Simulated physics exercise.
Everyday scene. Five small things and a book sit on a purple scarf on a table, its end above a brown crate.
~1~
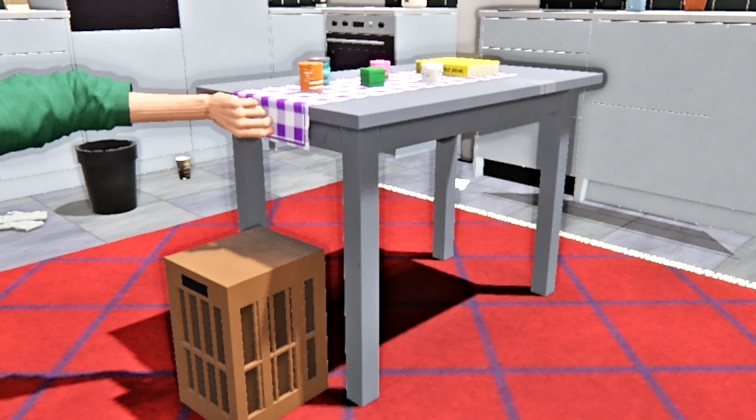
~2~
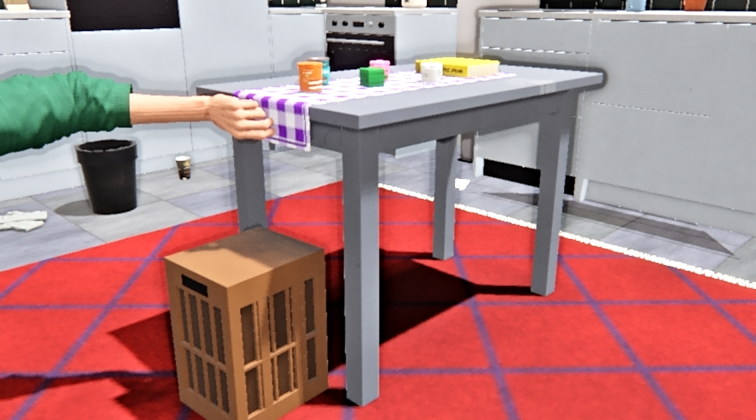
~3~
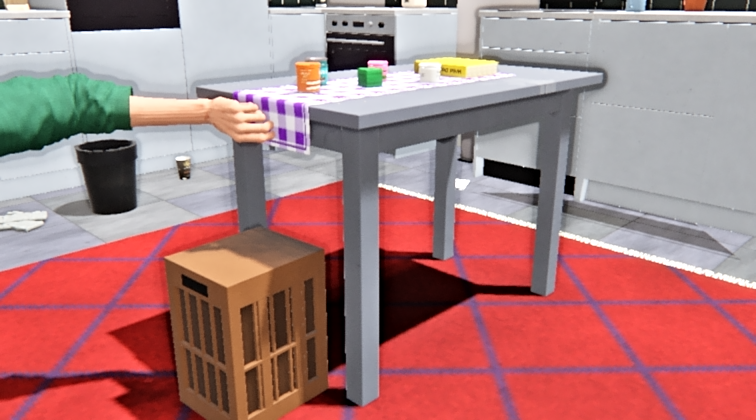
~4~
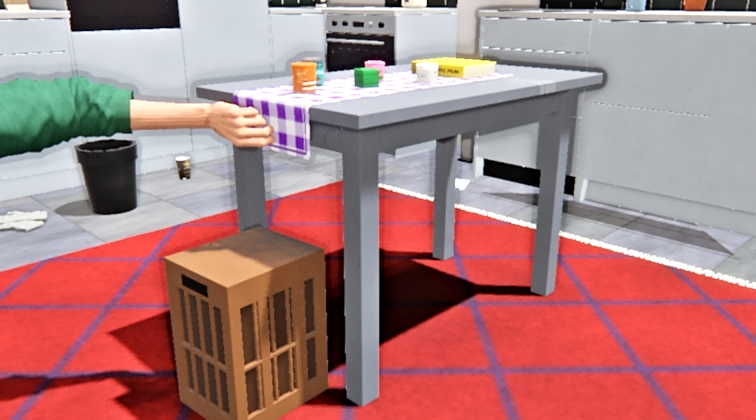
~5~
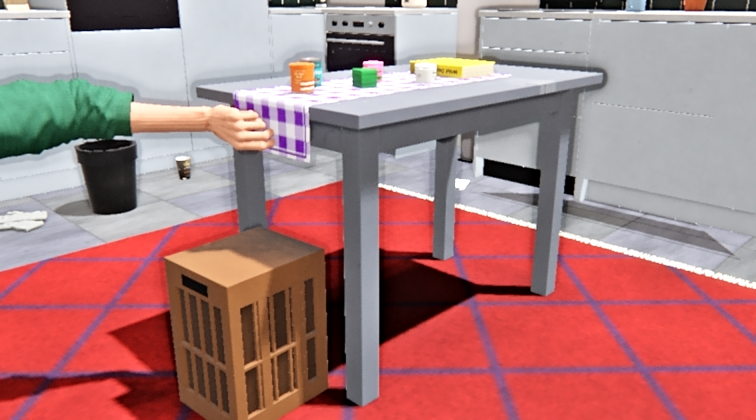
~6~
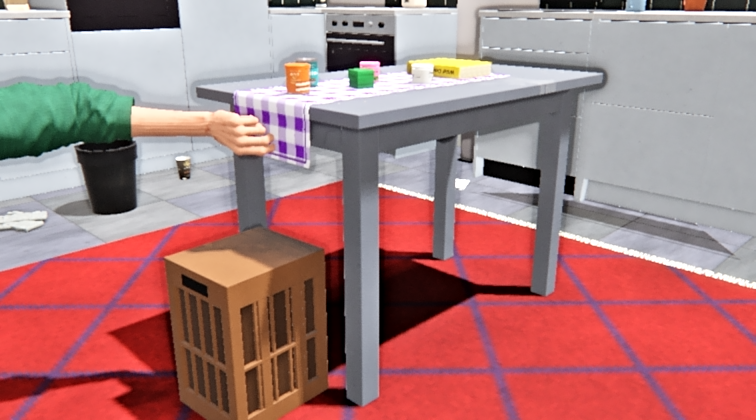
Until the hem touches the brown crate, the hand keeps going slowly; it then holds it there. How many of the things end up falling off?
Two.
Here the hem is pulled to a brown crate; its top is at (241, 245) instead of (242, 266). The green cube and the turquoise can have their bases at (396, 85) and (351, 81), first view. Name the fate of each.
The green cube stays put; the turquoise can stays put.
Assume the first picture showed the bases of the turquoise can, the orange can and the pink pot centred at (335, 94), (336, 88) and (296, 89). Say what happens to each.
Note - turquoise can lost, orange can lost, pink pot lost.
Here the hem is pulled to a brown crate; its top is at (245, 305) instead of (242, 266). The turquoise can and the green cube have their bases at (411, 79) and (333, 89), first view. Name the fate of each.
The turquoise can? Safe. The green cube? Lost.
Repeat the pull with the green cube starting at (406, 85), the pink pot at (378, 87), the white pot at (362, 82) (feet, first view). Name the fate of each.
Note: Green cube kept on top; pink pot kept on top; white pot kept on top.
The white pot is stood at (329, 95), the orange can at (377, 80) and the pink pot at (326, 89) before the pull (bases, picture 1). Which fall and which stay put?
As for the white pot, it goes off; the orange can stays aboard; the pink pot goes off.
Soon after, hem near (272, 210); orange can gone.
Then, hem on the crate; orange can and turquoise can gone.
At rest, hem on the crate; orange can and turquoise can gone. It carries off two.
